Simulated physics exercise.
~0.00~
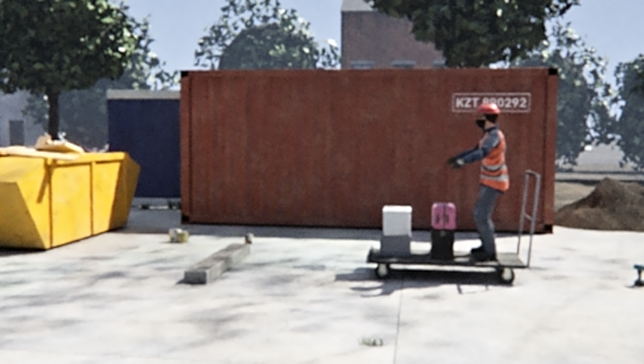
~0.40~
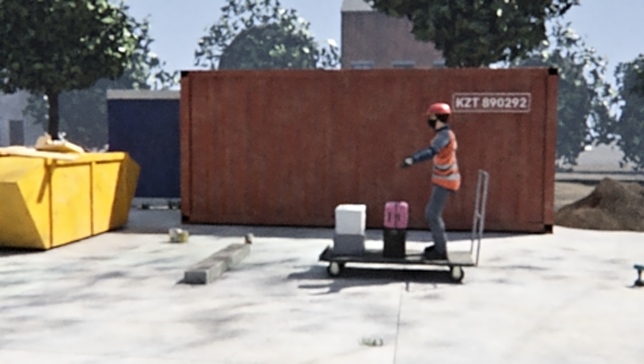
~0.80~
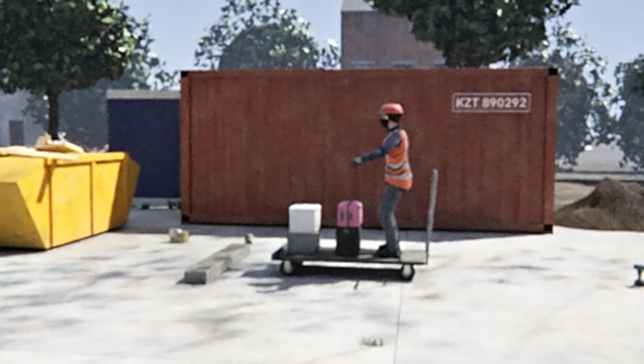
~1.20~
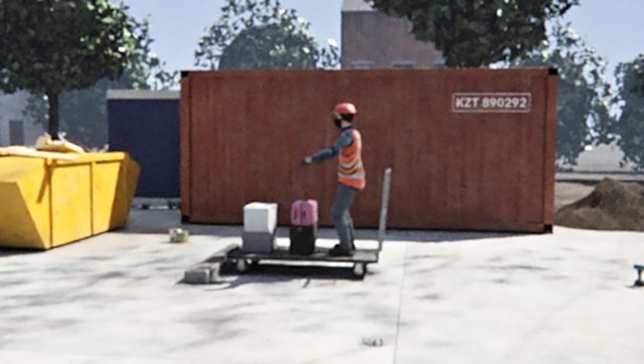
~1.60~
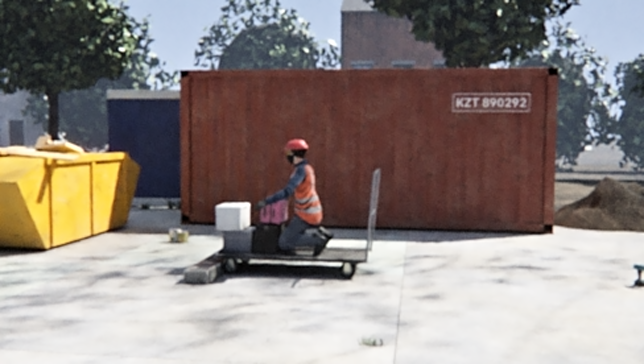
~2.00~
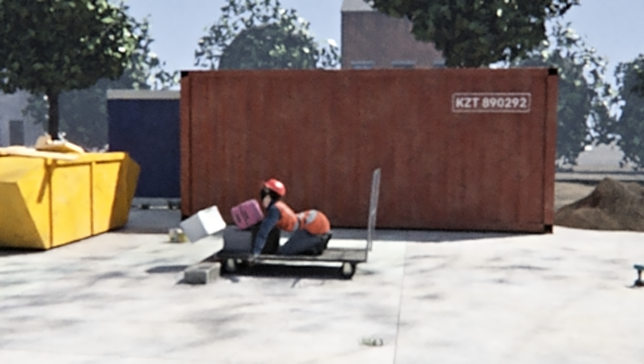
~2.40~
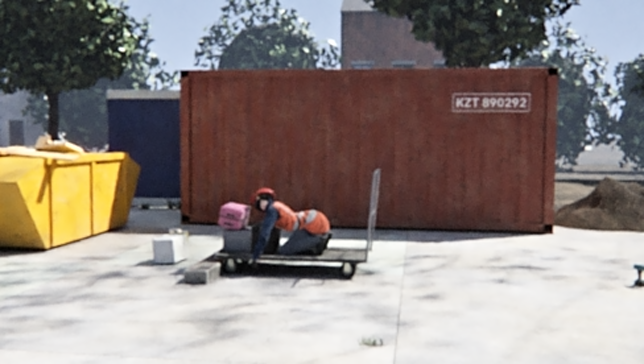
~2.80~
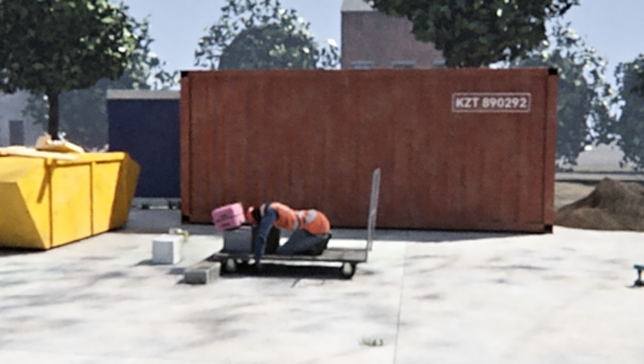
To begin with, a flat cart rolls left across a pale yard past a rust-red container, carrying a figure in a red helmet and orange vest, a white box on a grey one, and a pink case on a black one. The cart stops against a low kerb, and the rider sinks to the knees and pitches forward. The white box tips off the front and lands on the ground beyond the kerb. The pink case topples left onto the grey box. Finally, the rider lies slumped face-down over the black box, still aboard.
